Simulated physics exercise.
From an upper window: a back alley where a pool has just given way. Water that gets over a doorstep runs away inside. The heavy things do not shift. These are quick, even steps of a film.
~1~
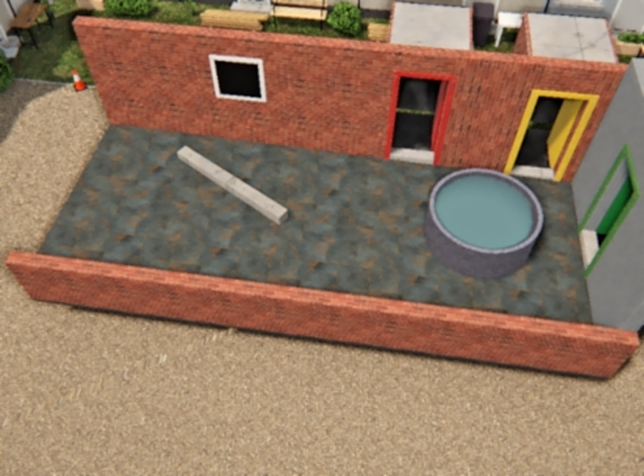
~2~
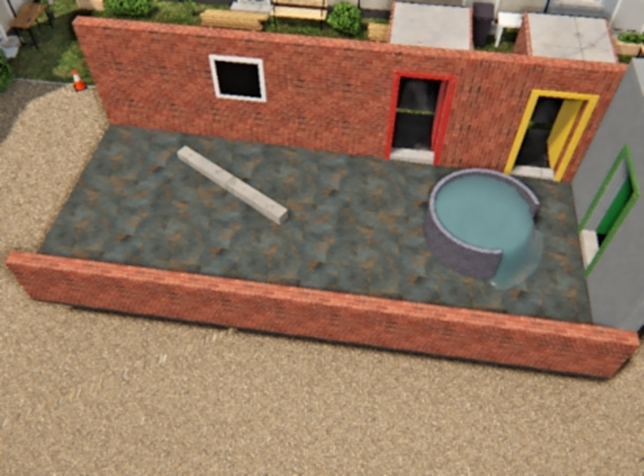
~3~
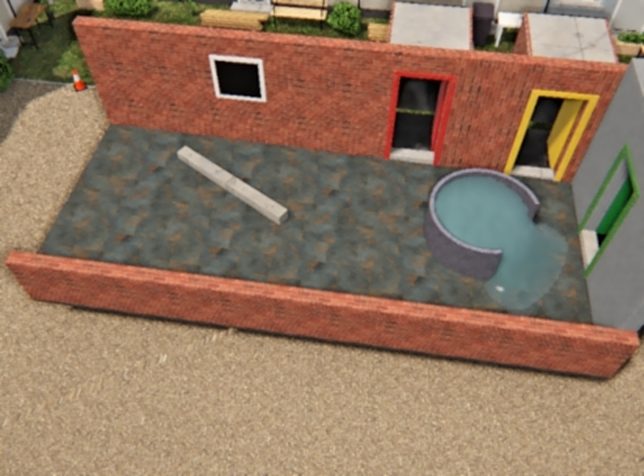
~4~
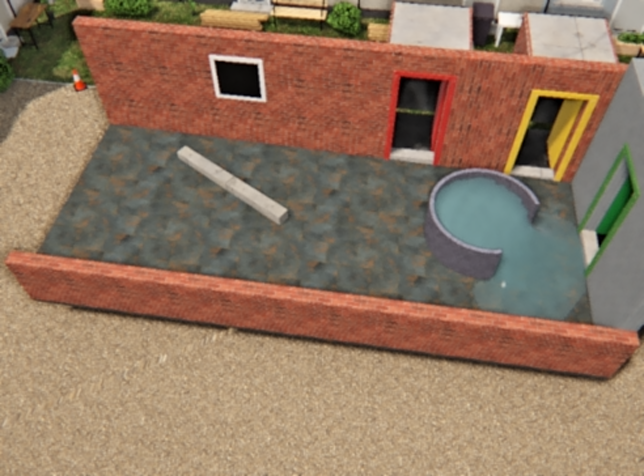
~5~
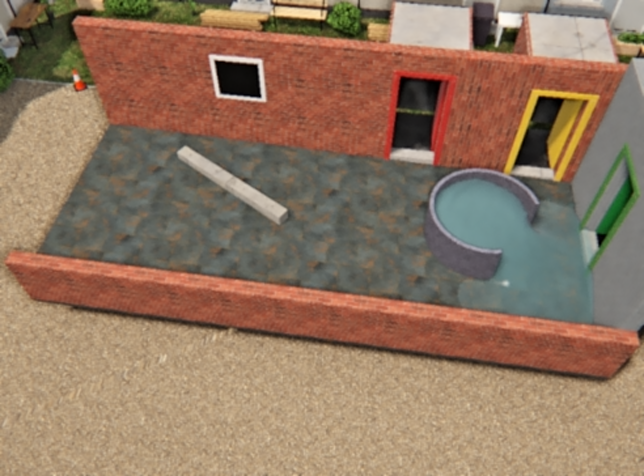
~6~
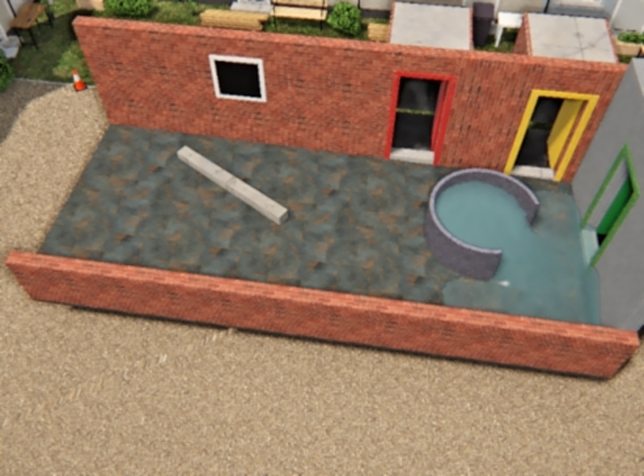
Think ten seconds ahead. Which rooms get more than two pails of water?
One by one: The red door holds within the limit; the yellow door floods; the green door floods.
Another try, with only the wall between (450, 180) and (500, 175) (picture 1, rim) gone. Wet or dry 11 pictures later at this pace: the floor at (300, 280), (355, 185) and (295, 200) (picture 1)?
As listed: No water, wet, flooded.
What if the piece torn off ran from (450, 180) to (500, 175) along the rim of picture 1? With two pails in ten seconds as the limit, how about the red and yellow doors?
Then: The red door goes over, the yellow door takes more.
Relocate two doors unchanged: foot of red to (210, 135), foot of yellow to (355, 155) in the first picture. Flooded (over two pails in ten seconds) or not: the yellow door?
The yellow door takes less.
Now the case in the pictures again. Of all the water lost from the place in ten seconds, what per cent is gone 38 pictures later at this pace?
I make it 85 per cent.
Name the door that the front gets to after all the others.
Last comes the red one.
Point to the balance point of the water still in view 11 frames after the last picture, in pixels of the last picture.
Around (519, 274).
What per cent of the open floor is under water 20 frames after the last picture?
About 50 per cent.
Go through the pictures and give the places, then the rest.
In the first picture, still water in the pool at (485, 211).
In the second picture, the front is at a hidden place, out from the gap at (524, 253).
In the third picture, the front is at (551, 230), out from the gap at (524, 254).
In the fourth picture, the front is at (577, 231), out from the gap at (523, 255).
In the fifth picture, water pours out at (523, 255) and has run to a hidden place.
In the sixth picture, the front is at (572, 198), out from the gap at (523, 255).
A moment on, water covers 15 % of the floor; the red door not reached, the yellow door wet at the sill, nothing in, the green door far over two buckets in.
Next, water covers 20 % of the floor; the red door not reached, the yellow door under two buckets in, the green door far over two buckets in.
Then, water covers 50 % of the floor; the red door wet at the sill, nothing in, the yellow door over two buckets in, the green door far over two buckets in.
Later, water covers 85 % of the floor; the red door wet at the sill, nothing in, the yellow door far over two buckets in, the green door far over two buckets in.
In the end, water covers 85 % of the floor; the red door wet at the sill, nothing in, the yellow door far over two buckets in, the green door far over two buckets in.
